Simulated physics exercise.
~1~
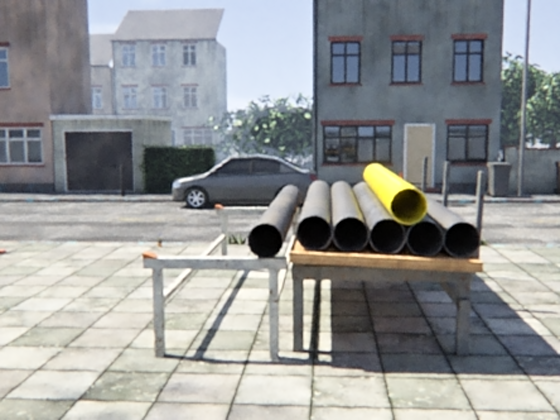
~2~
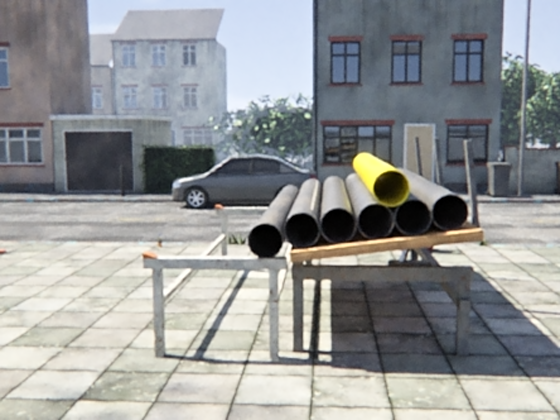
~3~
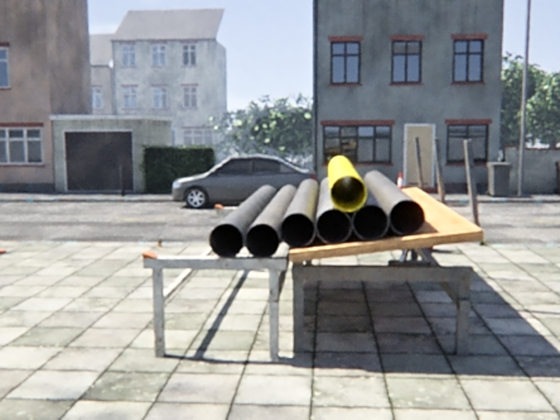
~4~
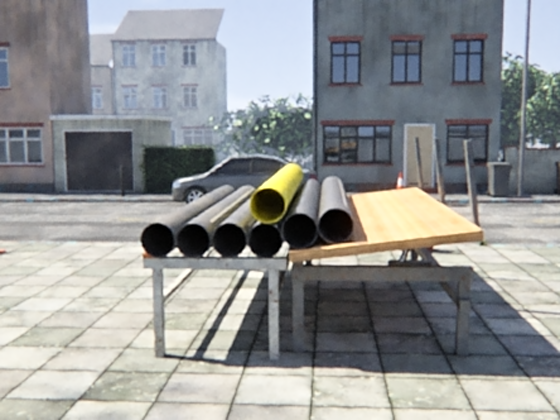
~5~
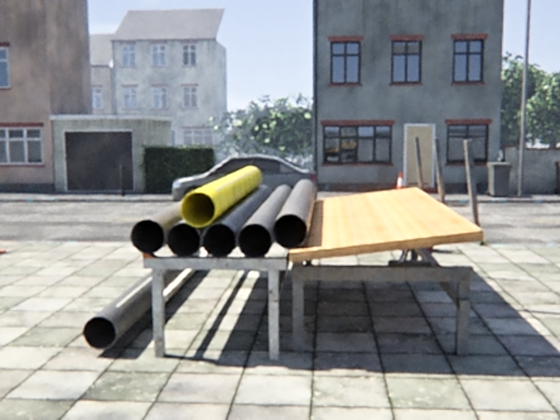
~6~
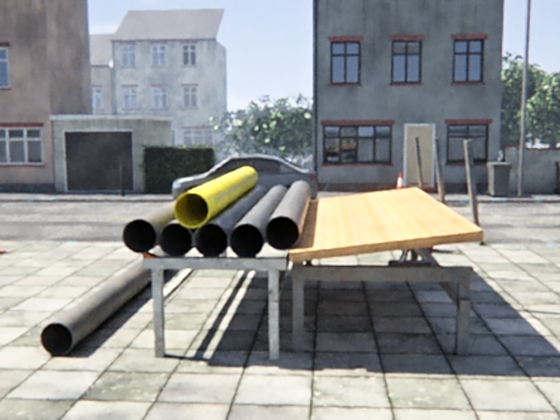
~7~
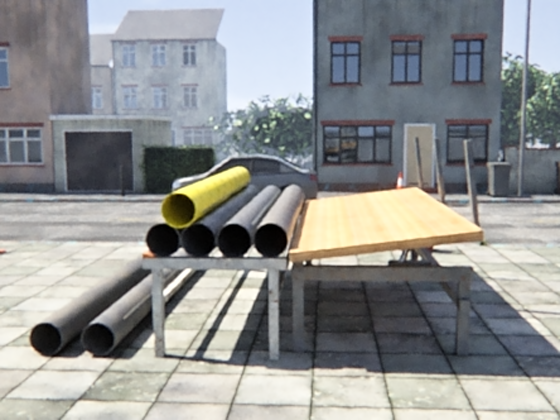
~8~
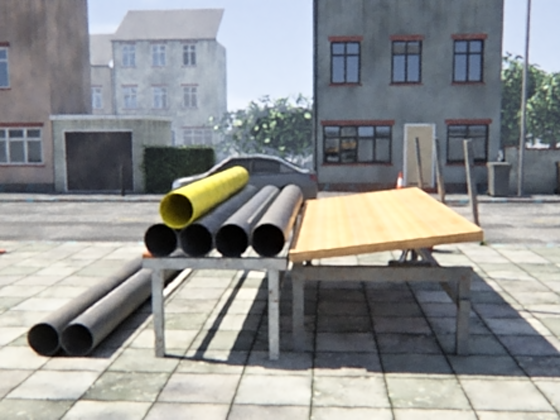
We see pipes, one of them yellow, on a wooden deck whose right edge tilts up, sending them rolling left onto a level rack; two dark pipes drop off its left end to the paving, while yellow stays on the rack, resting atop the others.
